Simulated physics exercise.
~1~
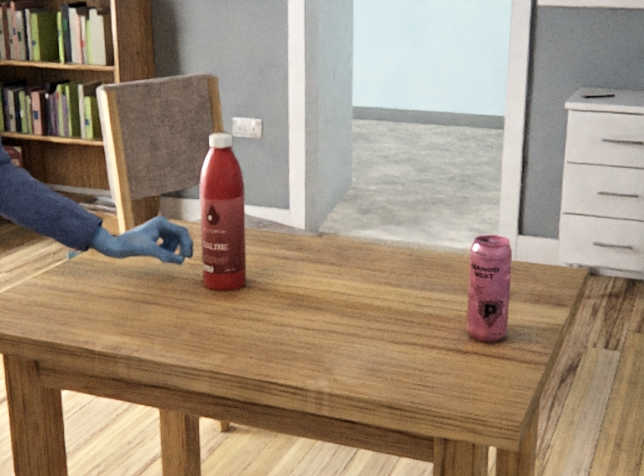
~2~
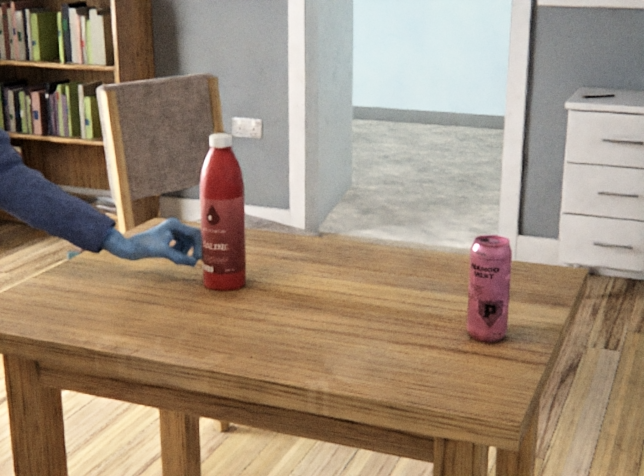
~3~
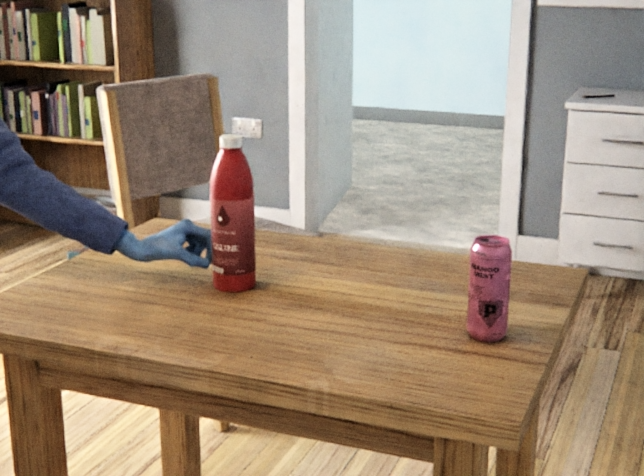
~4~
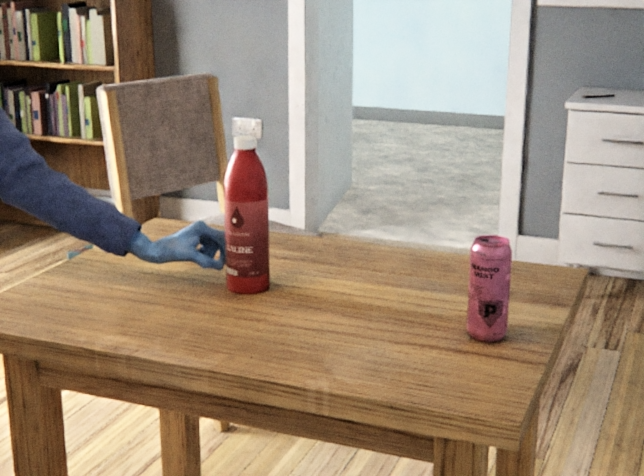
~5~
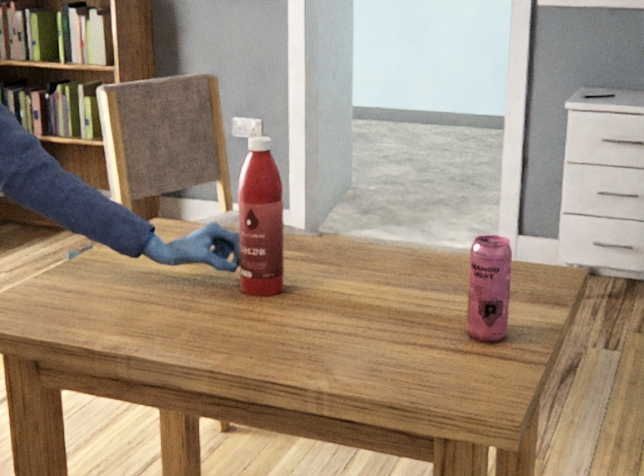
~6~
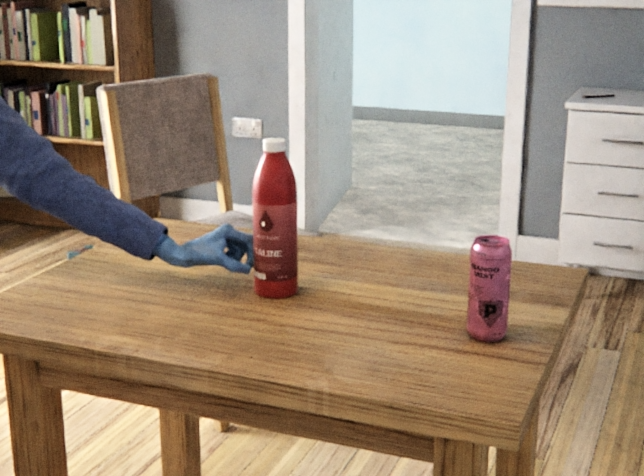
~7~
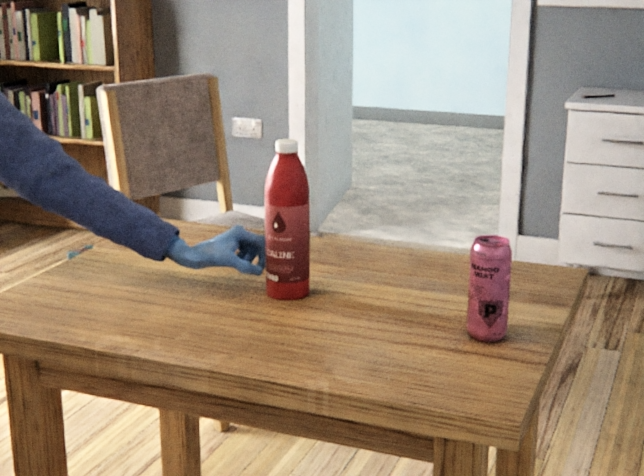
A blue-gloved hand pushes a red bottle right across a wooden table, leaving it upright.
